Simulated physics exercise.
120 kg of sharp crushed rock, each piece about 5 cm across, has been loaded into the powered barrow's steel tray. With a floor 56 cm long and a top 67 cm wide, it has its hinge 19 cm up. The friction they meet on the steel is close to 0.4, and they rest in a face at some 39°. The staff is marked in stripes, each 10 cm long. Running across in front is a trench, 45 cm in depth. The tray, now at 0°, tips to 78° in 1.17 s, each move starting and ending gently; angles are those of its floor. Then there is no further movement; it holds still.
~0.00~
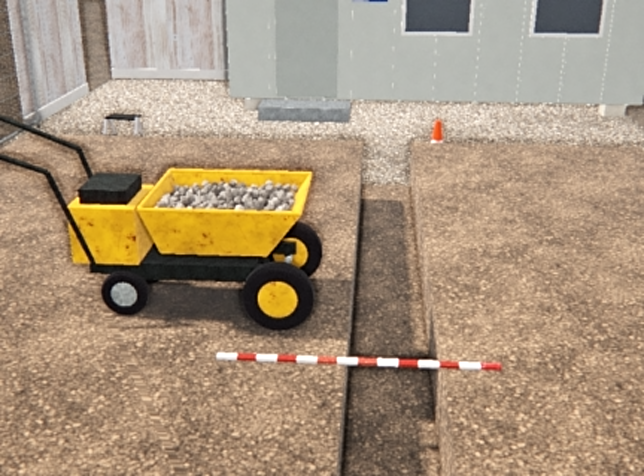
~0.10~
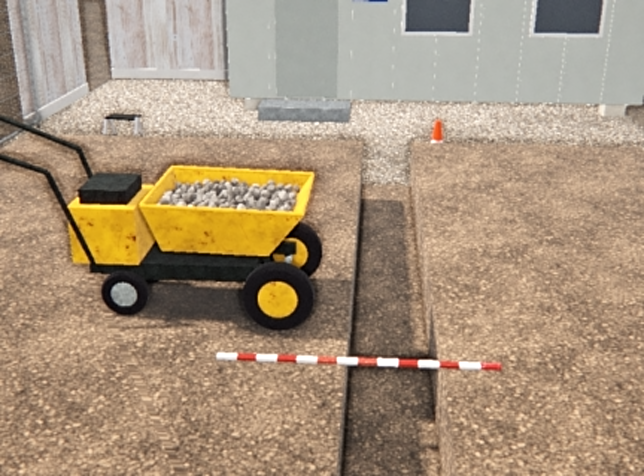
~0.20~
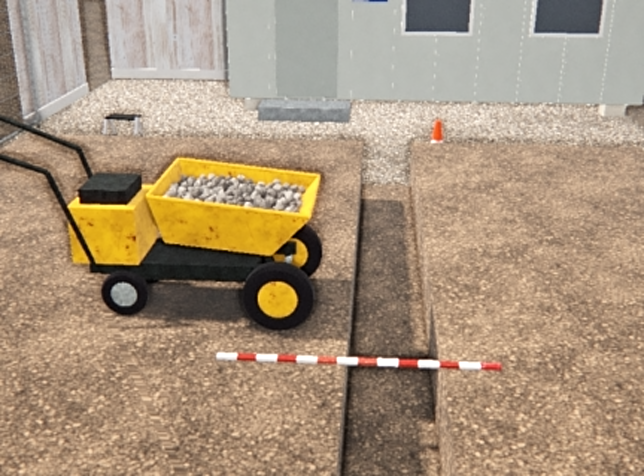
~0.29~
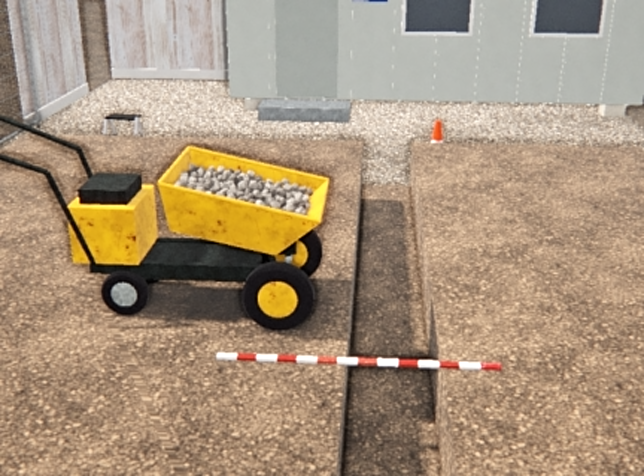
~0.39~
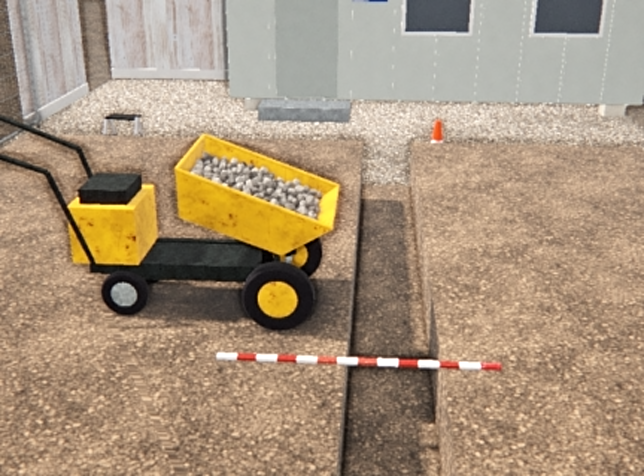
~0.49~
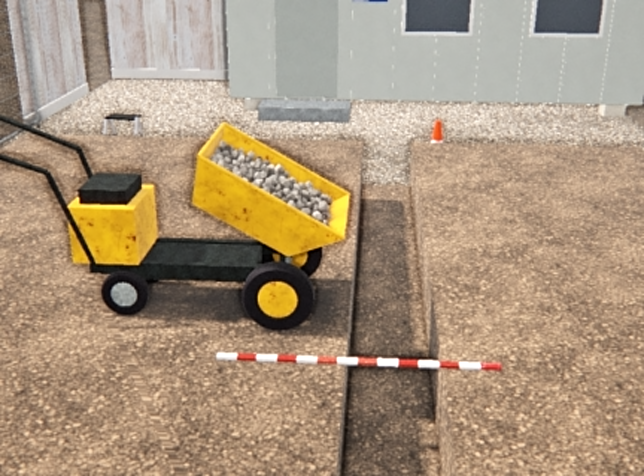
A yellow powered barrow with black handles and wheels, its steel tray loaded with grey stones, stands on brown ground left of a narrow trench, seen from slightly above. A red-and-white striped pole lies across the trench, with an orange cone and grey building behind. The tray tilts steadily toward the right, its rear rising while the stones ride along inside; the camera stays still.
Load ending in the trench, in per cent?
96 per cent.
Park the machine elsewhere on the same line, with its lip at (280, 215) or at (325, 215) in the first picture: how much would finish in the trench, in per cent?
Result: Close to 100 then close to 75 per cent.
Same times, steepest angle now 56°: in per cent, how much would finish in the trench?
Then roughly 20 percent.
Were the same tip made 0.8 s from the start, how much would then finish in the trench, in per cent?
Roughly 90 per cent would.
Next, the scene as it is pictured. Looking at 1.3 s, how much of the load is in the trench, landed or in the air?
Roughly 45 percent of the load.
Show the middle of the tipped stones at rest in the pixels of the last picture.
The resting stones are centred at roughly (403, 364).
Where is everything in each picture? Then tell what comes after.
The first picture shows lip at (300, 214), floor tilted 0°, highest stones at (237, 189).
In the second picture, the tray is at 2°, its lip at (303, 215); the top of the load is at (227, 187); the stones move at 0.3 m/s on average.
In the third picture, the tray is at 6°, its lip at (310, 217); the top of the load is at (211, 183); the stones move at 0.5 m/s on average.
In the fourth picture, the tray is at 12°, its lip at (320, 222); the top of the load is at (204, 175); the stones move at 0.7 m/s on average.
In the fifth picture, the tray is at 20°, its lip at (332, 228); the top of the load is at (209, 161); the stones move at 0.8 m/s on average.
The sixth picture shows lip at (344, 238), floor tilted 30°, highest stones at (224, 152); the stones move at 0.9 m/s on average.
After 0.9 s the floor is at 66°; 100 % in the tray; the foremost stones are at (378, 256).
After 1.3 s the floor is at 78°; 55 % in the tray, 44 % in the trench, 1 % past the trench; the foremost stones are at (455, 319).
After 1.6 s the floor is at 78°; 22 % in the tray, 74 % in the trench, 4 % past the trench; the foremost stones are at (504, 314).
After 3.6 s the floor is at 78°; 0 % in the tray, 96 % in the trench, 4 % past the trench; the foremost stones are at (513, 313).
